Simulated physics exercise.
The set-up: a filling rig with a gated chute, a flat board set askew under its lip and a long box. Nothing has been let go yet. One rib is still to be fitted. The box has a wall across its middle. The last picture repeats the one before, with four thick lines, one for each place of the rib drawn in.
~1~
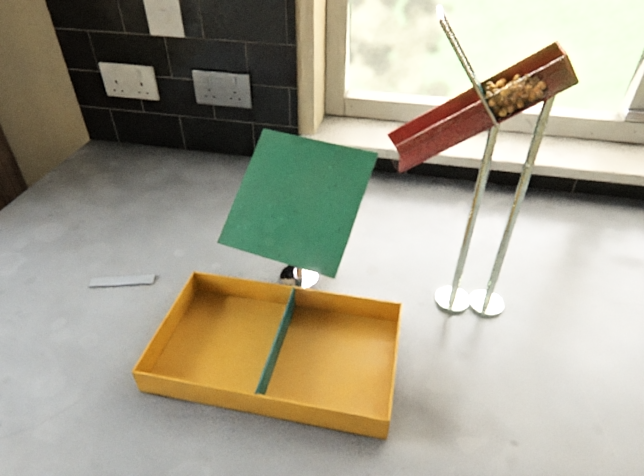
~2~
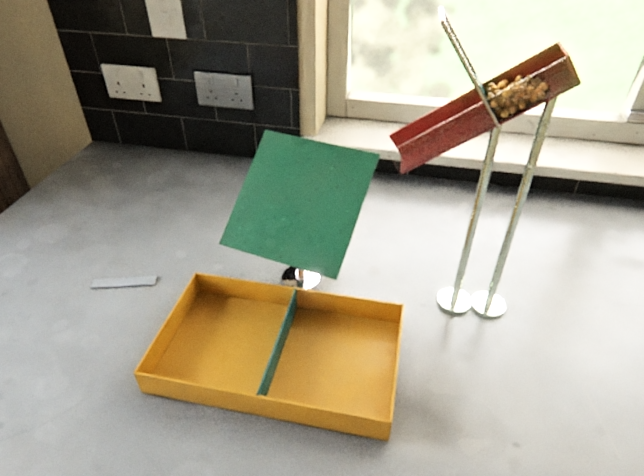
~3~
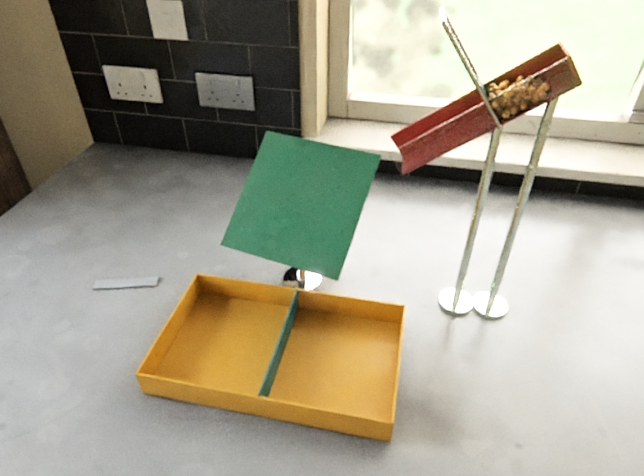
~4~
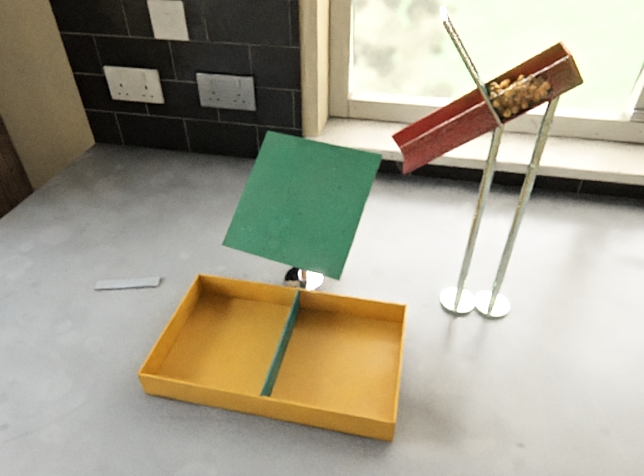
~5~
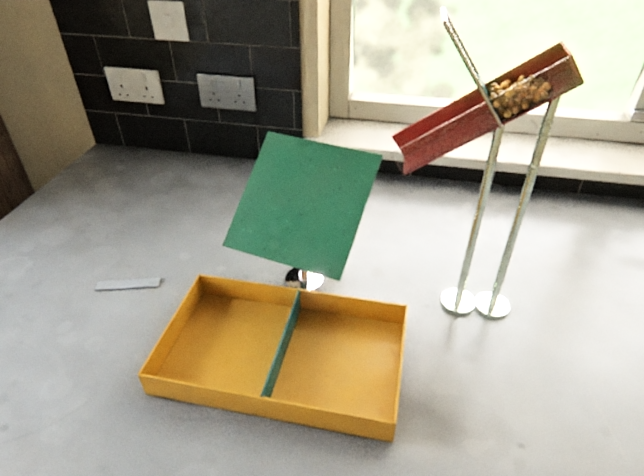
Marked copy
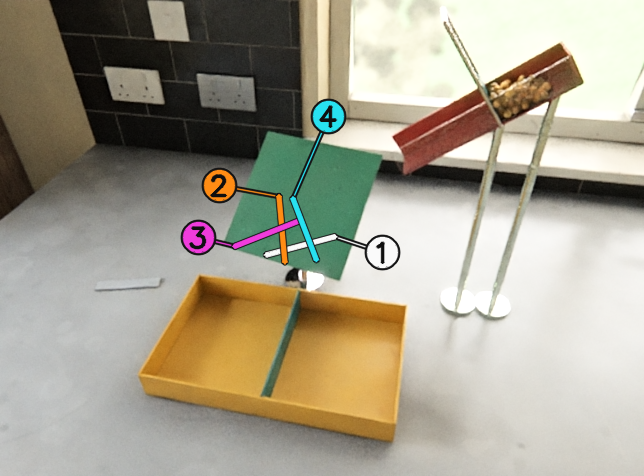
A red chute on thin metal legs holding small round beads behind a gate, standing motionless near a tilted green board and divided yellow box.
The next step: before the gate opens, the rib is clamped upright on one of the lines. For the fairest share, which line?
Take 2.
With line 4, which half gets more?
The right half.
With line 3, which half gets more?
Left.
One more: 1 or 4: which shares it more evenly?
That is line 1.
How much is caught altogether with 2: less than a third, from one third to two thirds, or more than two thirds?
Line 2 gives more than two thirds.
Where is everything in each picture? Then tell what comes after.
In the first frame, load behind the gate near (506, 92), round wooden beads; lip of the chute near (400, 164), sloping fairly steeply.
In the second frame, middle of the board near (298, 199), tilted fairly steeply; middle of its low edge near (275, 261); of its high edge near (320, 141).
In the third frame, front corners of the box near (136, 373) and (393, 423); front end of its middle wall near (259, 397); gate still shut near (480, 85).
In the fourth frame, middle of the load near (510, 92); lip near (404, 165).
In the fifth frame, middle of the load near (510, 93); lip near (404, 165).
On the marked copy, line 1 from (334, 236) to (266, 254); line 2 from (278, 196) to (284, 261); line 3 from (298, 221) to (234, 246); line 4 from (293, 198) to (316, 259).
If 1 is chosen, of what is caught, the bulk in the left half, close to a quarter in the right.
If 2 is chosen, of what is caught, close to half in the left half, close to half in the right.
If 3 is chosen, of what is caught, all but a few in the left half, a small share in the right.
If 4 is chosen, of what is caught, a small share in the left half, all but a few in the right.
